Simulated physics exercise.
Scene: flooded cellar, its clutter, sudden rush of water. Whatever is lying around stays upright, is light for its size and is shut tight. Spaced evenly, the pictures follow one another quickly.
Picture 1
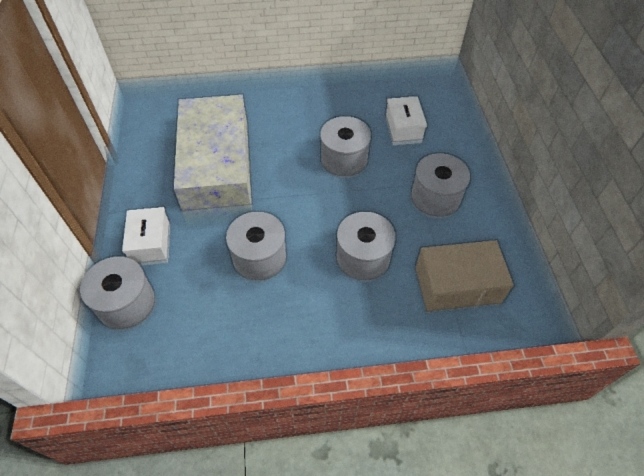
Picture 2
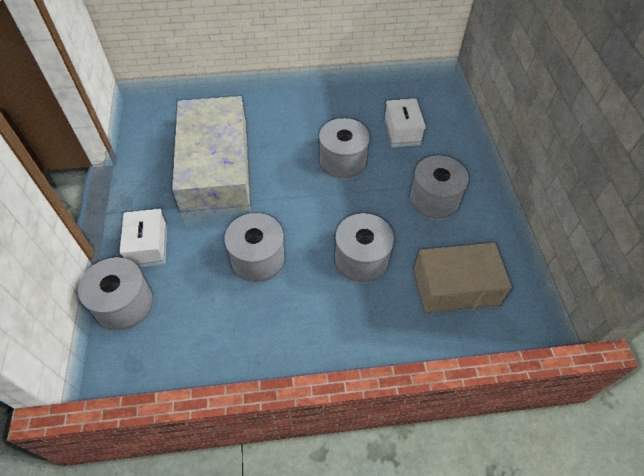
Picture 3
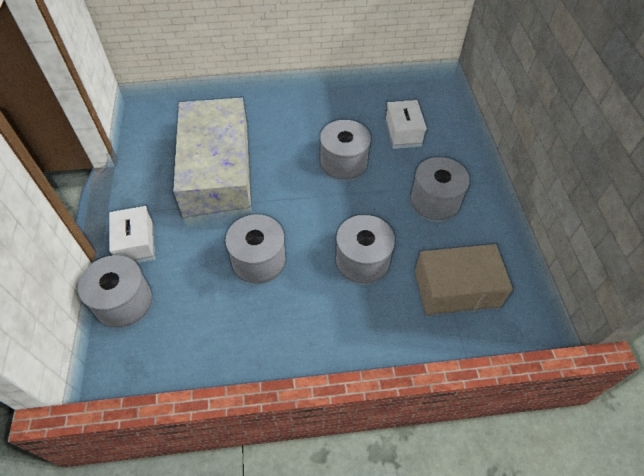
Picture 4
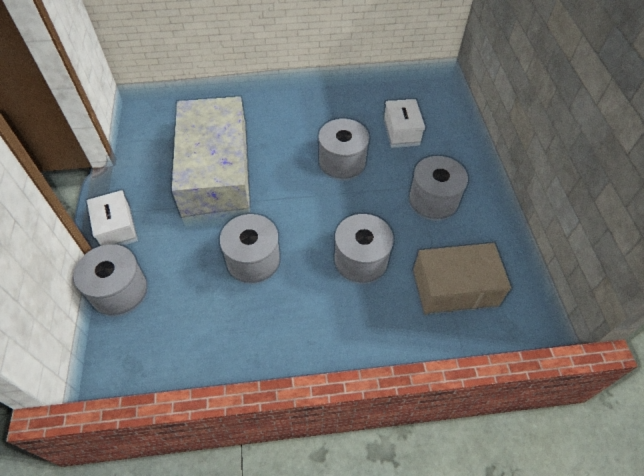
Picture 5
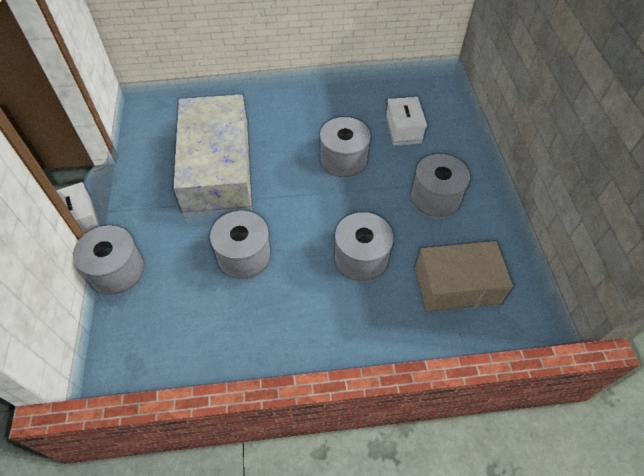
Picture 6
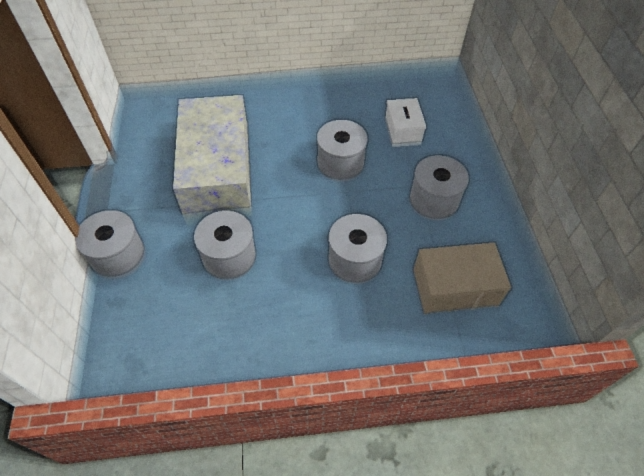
A small white box floating at the left of the flooded cellar slides toward the doorway, where the brown door has swung open, and passes out of sight behind the wall. The grey tub beside it drifts slightly backward, then another grey tub shifts left, while the large blocks stay put.
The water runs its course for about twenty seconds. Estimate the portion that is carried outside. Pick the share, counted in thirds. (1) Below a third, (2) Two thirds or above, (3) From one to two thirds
Answer: 3.
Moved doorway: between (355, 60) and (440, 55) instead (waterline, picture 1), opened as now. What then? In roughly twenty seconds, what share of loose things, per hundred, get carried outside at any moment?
80 per cent or so.
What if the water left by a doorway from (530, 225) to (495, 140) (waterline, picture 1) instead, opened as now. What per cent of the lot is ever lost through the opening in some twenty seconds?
80 per cent.
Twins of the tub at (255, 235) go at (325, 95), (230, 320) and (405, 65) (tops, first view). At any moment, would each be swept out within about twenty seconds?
Lab note - results by position: Exited, exited, retained.
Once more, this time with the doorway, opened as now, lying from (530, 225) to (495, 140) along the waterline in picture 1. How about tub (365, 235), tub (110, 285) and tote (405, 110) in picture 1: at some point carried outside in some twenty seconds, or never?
In sequence - departs, stays put, departs.
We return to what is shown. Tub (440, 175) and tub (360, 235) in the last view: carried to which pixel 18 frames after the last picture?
First one at roughly (388, 191), second at roughly (201, 253).
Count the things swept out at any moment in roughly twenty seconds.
I count 4 of them.
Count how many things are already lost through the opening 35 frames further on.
The answer here is 4.
A moment on, 2 of 8 are out; 6 afloat.
Next, 3 of 8 are out; 5 afloat.
Later, 4 of 8 are out; 4 afloat.
In the end, 4 of 8 are out; 4 afloat.
